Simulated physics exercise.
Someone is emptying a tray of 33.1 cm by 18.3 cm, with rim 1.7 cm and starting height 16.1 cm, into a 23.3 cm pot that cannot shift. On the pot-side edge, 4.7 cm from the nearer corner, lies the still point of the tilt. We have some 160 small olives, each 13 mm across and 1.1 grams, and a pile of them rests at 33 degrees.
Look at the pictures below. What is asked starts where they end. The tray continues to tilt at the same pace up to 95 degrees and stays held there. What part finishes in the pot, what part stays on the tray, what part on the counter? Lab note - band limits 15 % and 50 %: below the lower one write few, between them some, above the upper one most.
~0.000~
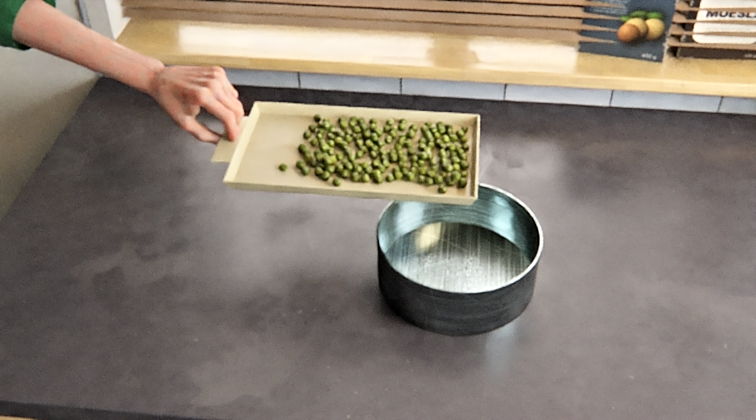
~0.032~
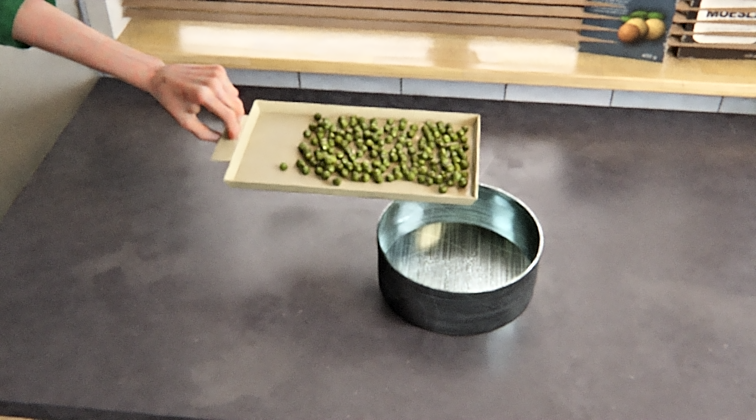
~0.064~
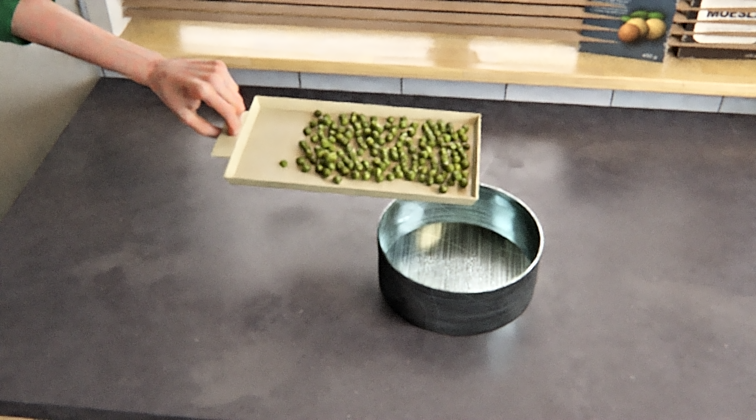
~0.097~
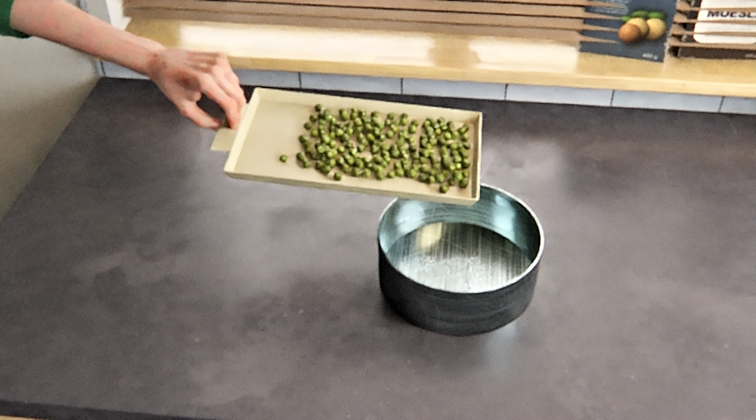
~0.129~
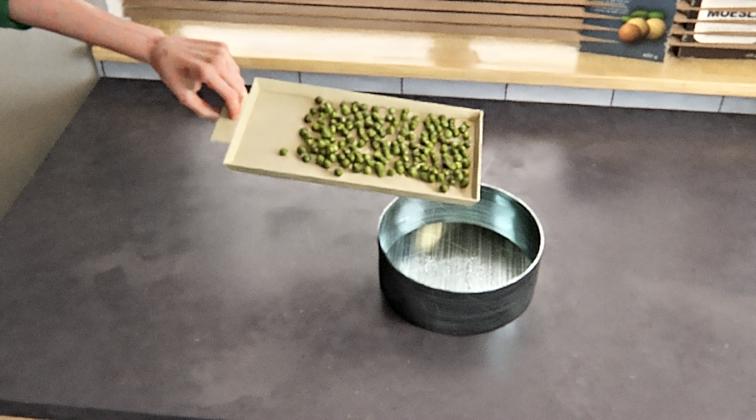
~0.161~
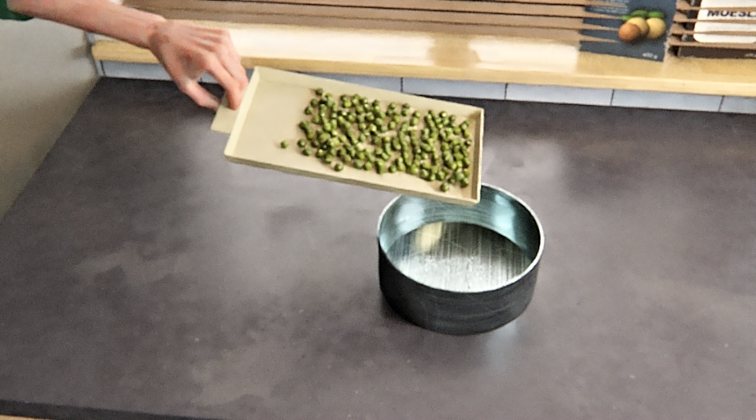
Pot = most; tray = few; counter = few.
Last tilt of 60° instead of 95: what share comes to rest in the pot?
That would be around 55 percent.
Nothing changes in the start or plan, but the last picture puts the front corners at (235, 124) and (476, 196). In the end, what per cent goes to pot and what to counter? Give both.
Pot 65; counter 35.
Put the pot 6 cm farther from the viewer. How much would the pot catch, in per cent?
Close to 70 per cent, then.
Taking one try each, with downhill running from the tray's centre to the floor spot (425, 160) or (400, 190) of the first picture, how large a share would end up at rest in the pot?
The share comes to roughly 60 in a hundred, then roughly 100 in a hundred.
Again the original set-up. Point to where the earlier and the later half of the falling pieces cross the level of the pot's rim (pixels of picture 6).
First near (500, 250), later near (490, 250).
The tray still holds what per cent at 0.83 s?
Some 70 per cent of the load.
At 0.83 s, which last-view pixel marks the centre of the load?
At that moment the load's centre is around (480, 183).
After 0.56 s, tilt 51 degrees; the tray holds 100 %, the pot 0 %.
Then, at 0.83 s, tilt 79 degrees; the tray holds 70 %, the pot 10 %.
After 1.20 s, tilt 95 degrees; the tray holds 0 %, the pot 100 %.
In the end, at 1.8 s, pot 100 %, tray 0 %, counter 0 %.
